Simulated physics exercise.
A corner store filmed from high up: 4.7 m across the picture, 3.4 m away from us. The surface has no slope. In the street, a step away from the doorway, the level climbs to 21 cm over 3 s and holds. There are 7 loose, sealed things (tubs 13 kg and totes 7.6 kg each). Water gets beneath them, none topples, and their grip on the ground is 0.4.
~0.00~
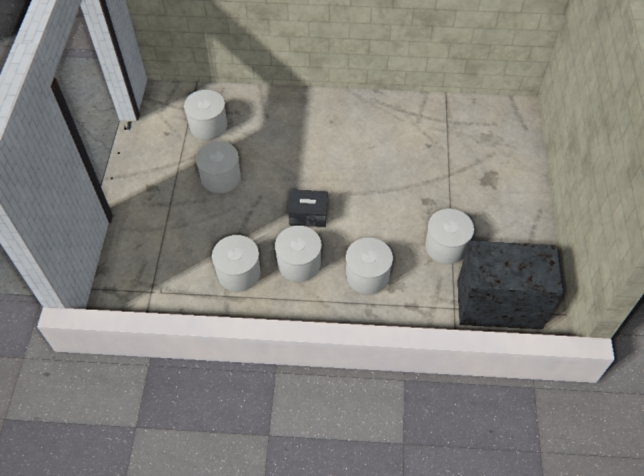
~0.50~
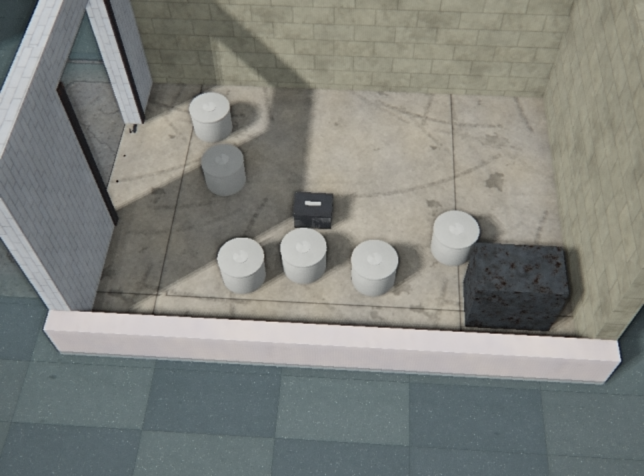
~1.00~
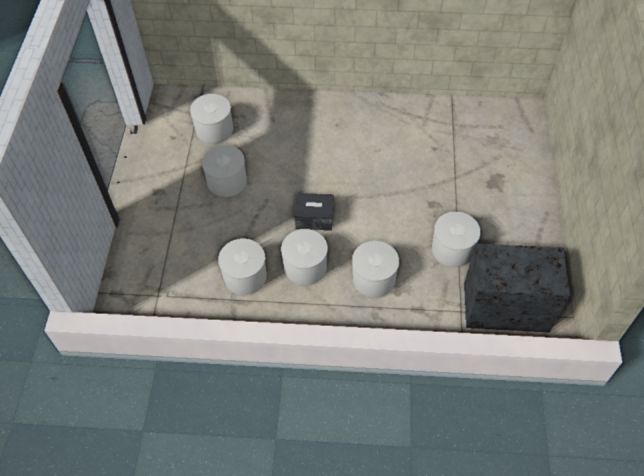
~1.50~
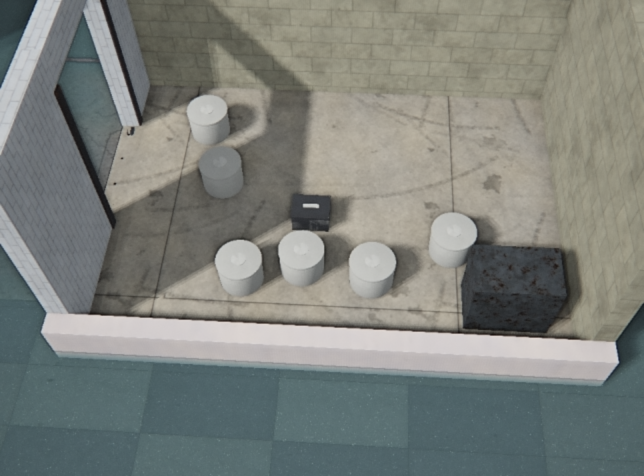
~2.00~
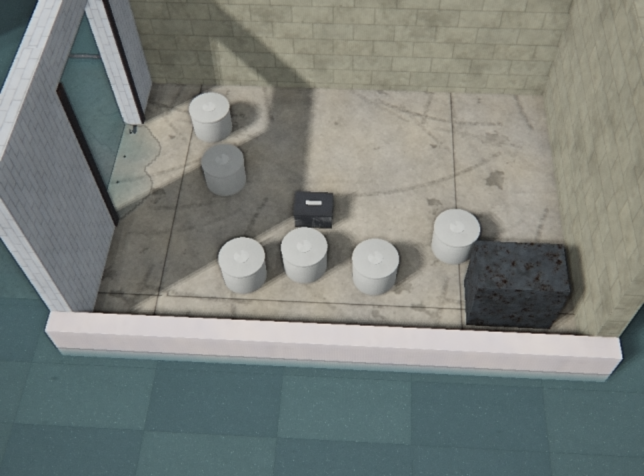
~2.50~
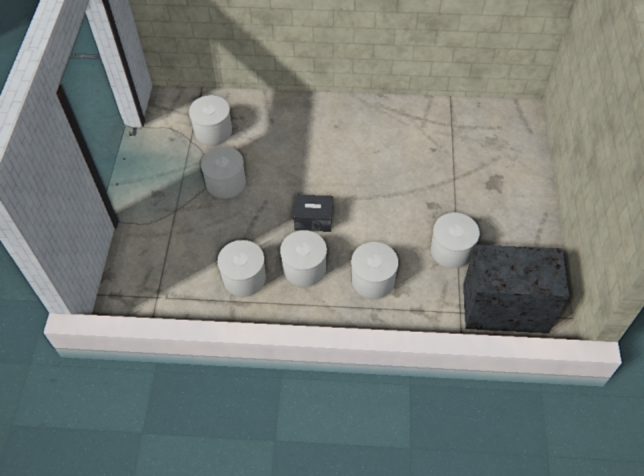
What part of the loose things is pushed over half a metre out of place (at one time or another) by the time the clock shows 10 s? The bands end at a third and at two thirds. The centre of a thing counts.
Share: Two thirds or above.
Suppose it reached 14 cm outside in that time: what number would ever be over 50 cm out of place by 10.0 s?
Then 1.
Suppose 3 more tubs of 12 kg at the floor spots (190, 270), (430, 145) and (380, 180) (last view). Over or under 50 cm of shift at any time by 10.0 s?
In turn: Short of it, over, over.
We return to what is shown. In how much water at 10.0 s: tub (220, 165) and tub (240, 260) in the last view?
Roughly 14 and 6 cm.
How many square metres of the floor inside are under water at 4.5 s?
Some 8.5 m2.
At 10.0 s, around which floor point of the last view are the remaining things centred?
At about (434, 232).
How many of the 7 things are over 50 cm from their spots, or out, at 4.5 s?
By then 2.
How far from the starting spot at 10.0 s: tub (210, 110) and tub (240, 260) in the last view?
In turn: 300 cm, 20 cm.
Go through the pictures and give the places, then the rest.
The first frame shows a tub at (298, 245) rests on the ground; a tub at (204, 105), on the bottom; water covers 0.0 m2; 0 of 7 have shifted.
The second frame shows a tub at (303, 247) rests on the ground; a tub at (210, 107) rests on the ground; water covers 0.0 m2; 0 of 7 have shifted.
The third frame shows a tub at (304, 248) rests on the ground; a tub at (210, 108) rests on the ground; 0.0 m2 under water; 0 of 7 have shifted.
The fourth frame shows a tub at (301, 249) rests on the ground; a tub at (207, 110), on the bottom; water covers 0.0 m2; 0 of 7 have shifted.
The fifth frame shows a tub at (304, 246), on the bottom; a tub at (209, 107), on the bottom; 0.2 m2 under water; 0 of 7 have shifted.
The sixth frame shows a tub at (304, 250) rests on the ground; a tub at (209, 110) rests on the ground; 0.9 m2 under water; 0 of 7 have shifted.
After 3.5 s 0 of 7 are over 50 cm from their spots; 0 afloat.
After 4.5 s 2 of 7 are over 50 cm from their spots; 0 afloat.
After 7.0 s 4 of 7 are over 50 cm from their spots; 0 afloat.
After 10.0 s 6 of 7 are over 50 cm from their spots, and 6 have been at some point; 5 afloat.
